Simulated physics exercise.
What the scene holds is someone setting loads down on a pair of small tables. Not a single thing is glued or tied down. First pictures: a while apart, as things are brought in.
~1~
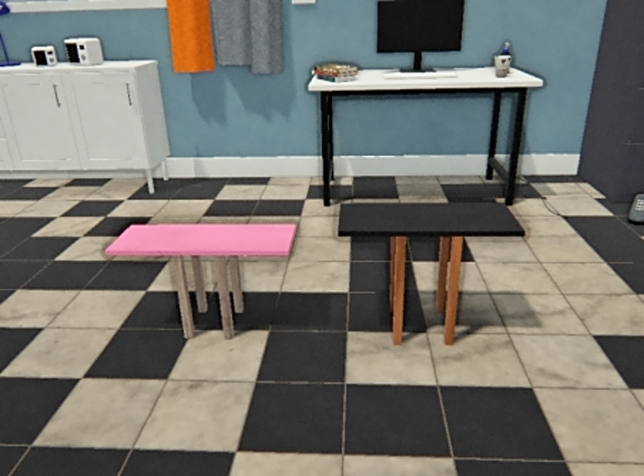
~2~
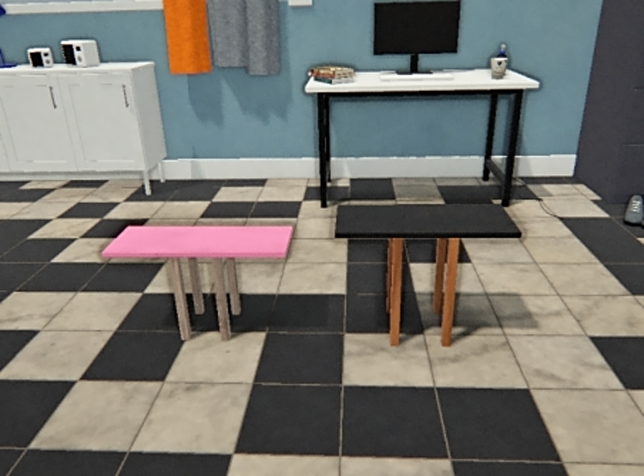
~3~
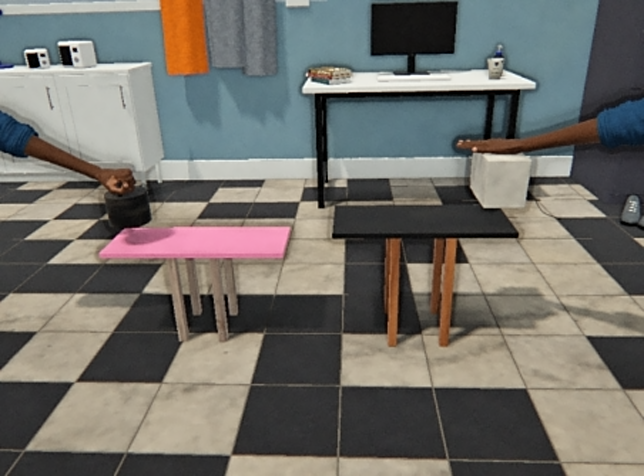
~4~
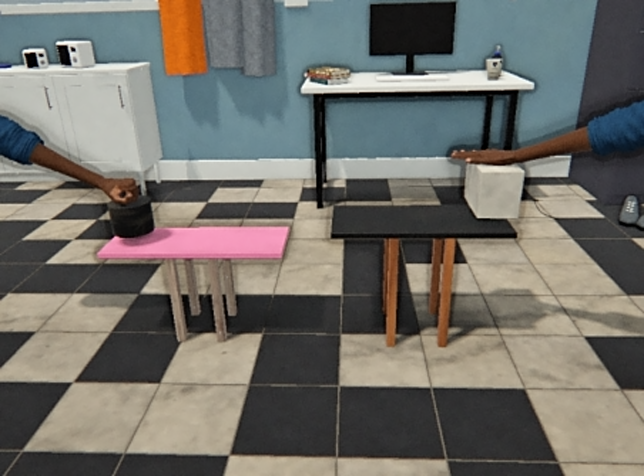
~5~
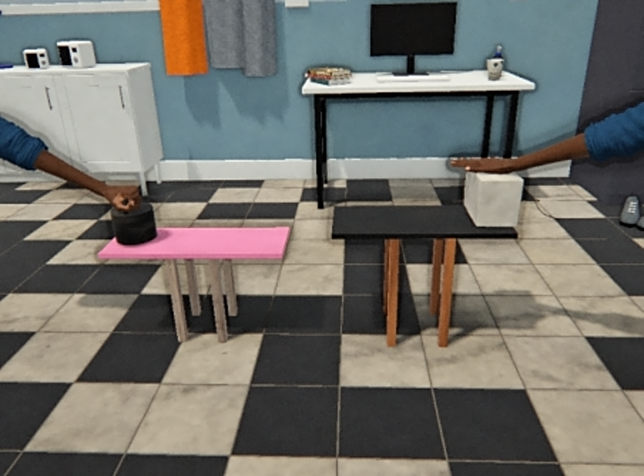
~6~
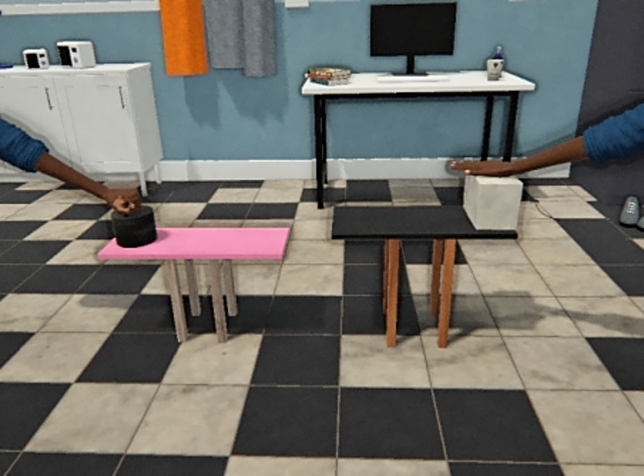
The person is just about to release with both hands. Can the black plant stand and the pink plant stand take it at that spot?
The black plant stand topples, the pink plant stand topples.
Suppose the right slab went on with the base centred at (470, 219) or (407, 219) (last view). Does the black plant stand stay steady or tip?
Tumbles; remains upright.
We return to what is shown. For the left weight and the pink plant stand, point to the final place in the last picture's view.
The left weight around (19, 314); the pink plant stand around (113, 264).
Then, 0.48 s past the last view, black plant stand leaning 18° off how it started near (461, 218); pink plant stand leaning 36° off how it started near (138, 247).
Then, 0.72 s past the last view, black plant stand leaning 59° off how it started near (538, 253); pink plant stand leaning 63° off how it started near (104, 260).
Finally, the black plant stand overbalances, near (544, 263); the pink plant stand overbalances, near (113, 264).
